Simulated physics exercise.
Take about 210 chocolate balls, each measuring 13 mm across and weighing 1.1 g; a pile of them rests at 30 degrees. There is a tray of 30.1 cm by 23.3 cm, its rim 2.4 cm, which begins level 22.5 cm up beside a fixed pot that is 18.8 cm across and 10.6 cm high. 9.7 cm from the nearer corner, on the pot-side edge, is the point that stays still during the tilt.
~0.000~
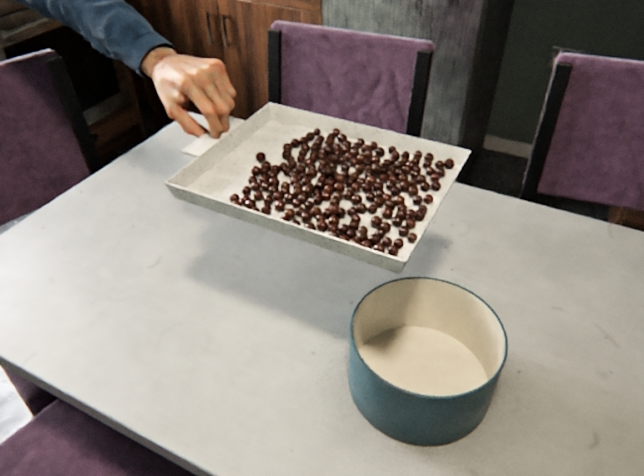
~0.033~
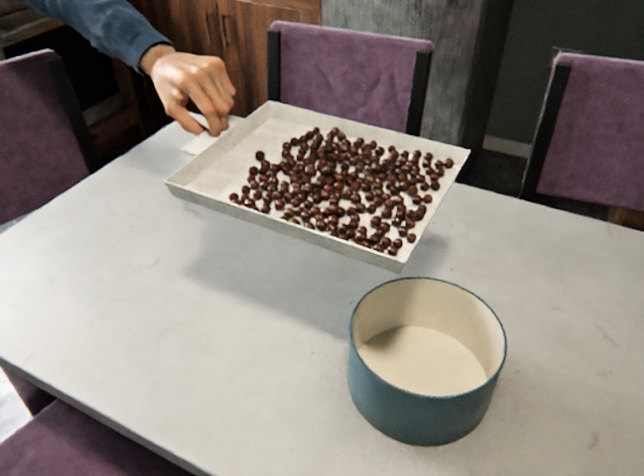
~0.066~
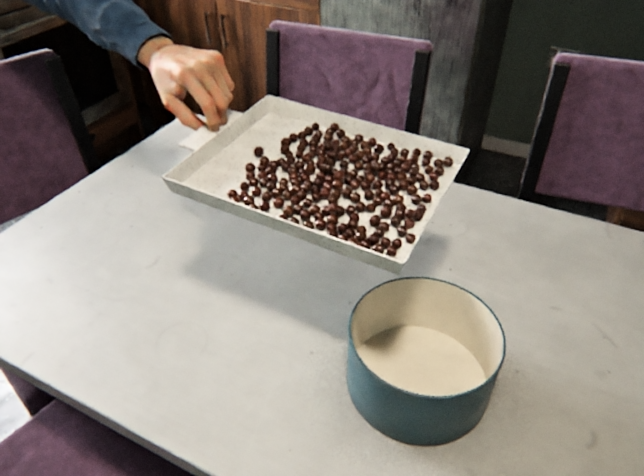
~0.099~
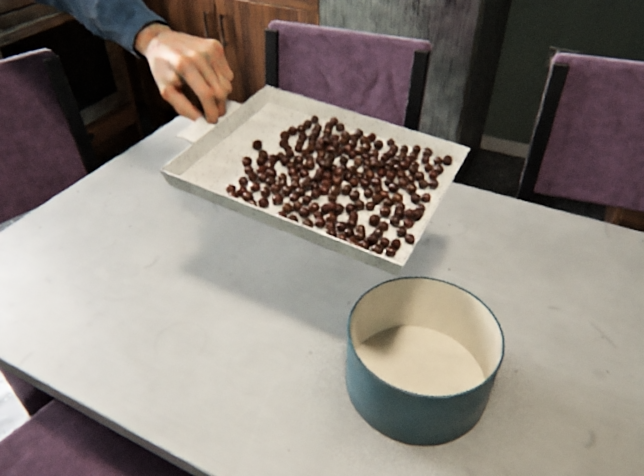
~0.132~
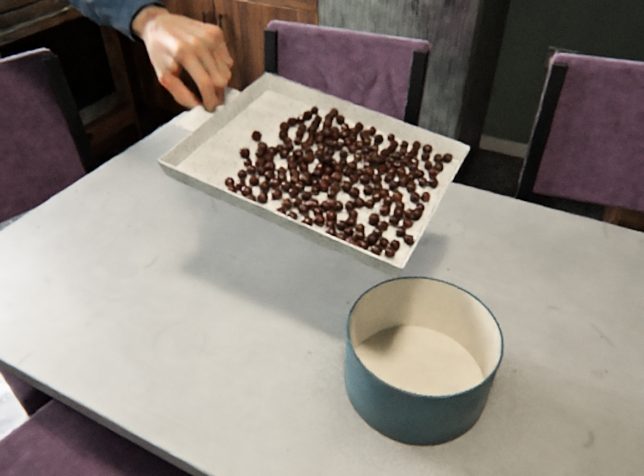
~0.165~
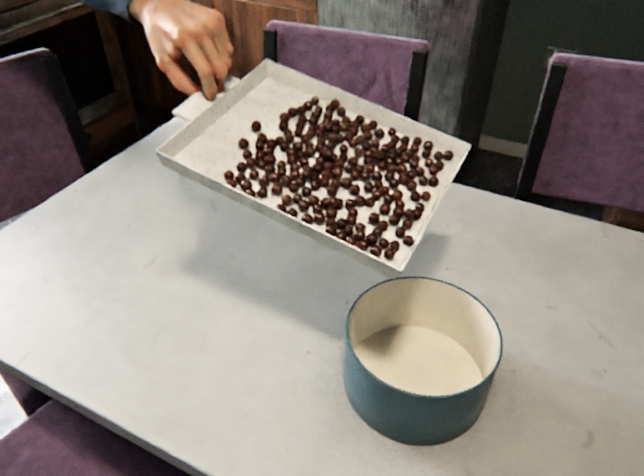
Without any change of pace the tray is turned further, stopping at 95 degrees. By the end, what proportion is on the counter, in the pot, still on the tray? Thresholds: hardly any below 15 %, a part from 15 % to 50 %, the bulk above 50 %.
In the end counter: I predict a token amount of the load; pot: I predict upwards of half of the load; tray: I predict a token amount of the load.
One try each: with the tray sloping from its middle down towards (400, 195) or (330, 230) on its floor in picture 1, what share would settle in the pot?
Near 35 and 60 per cent, in that order.
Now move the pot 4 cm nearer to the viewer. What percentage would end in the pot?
Then close to 90 per cent.
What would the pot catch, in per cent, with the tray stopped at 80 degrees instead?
It would land at about 90 percent.
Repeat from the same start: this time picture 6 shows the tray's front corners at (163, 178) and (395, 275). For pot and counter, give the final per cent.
Split: Pot = 50, counter = 50.
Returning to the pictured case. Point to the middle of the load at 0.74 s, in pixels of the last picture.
Expected load position: Near (411, 216).
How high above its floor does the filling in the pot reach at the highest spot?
It stands at some 3.5 cm.
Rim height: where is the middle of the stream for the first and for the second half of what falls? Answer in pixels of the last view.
First half close to (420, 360), second half close to (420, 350).
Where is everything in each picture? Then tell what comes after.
In the first picture, tray tilt 0 degrees, front corners at (171, 181) and (402, 256); middle of the pieces at (340, 179); pot at (428, 331).
In the second picture, tray tilt 1 degrees, front corners at (170, 180) and (401, 257); middle of the pieces at (340, 178).
In the third picture, tray tilt 2 degrees, front corners at (169, 176) and (400, 258); middle of the pieces at (339, 176).
In the fourth picture, tray tilt 5 degrees, front corners at (166, 169) and (400, 260), lowest corner right front; middle of the pieces at (339, 173).
In the fifth picture, tray tilt 8 degrees, front corners at (164, 159) and (399, 262), lowest corner right front; middle of the pieces at (339, 168).
In the sixth picture, tray tilt 12 degrees, front corners at (163, 150) and (399, 265), lowest corner right front; middle of the pieces at (339, 165); pot at (423, 330). The tray's pace is about 115 degrees a second.
Then, at 0.51 s, tilt 52 degrees; the tray holds 100 %, the pot 0 %.
After 0.74 s, tilt 79 degrees; the tray holds 95 %, the pot 0 %.
After 1.09 s, tilt 95 degrees; the tray holds 5 %, the pot 85 %.
At rest (2.1 s), counter 5 %, pot 95 %, tray 0 %.
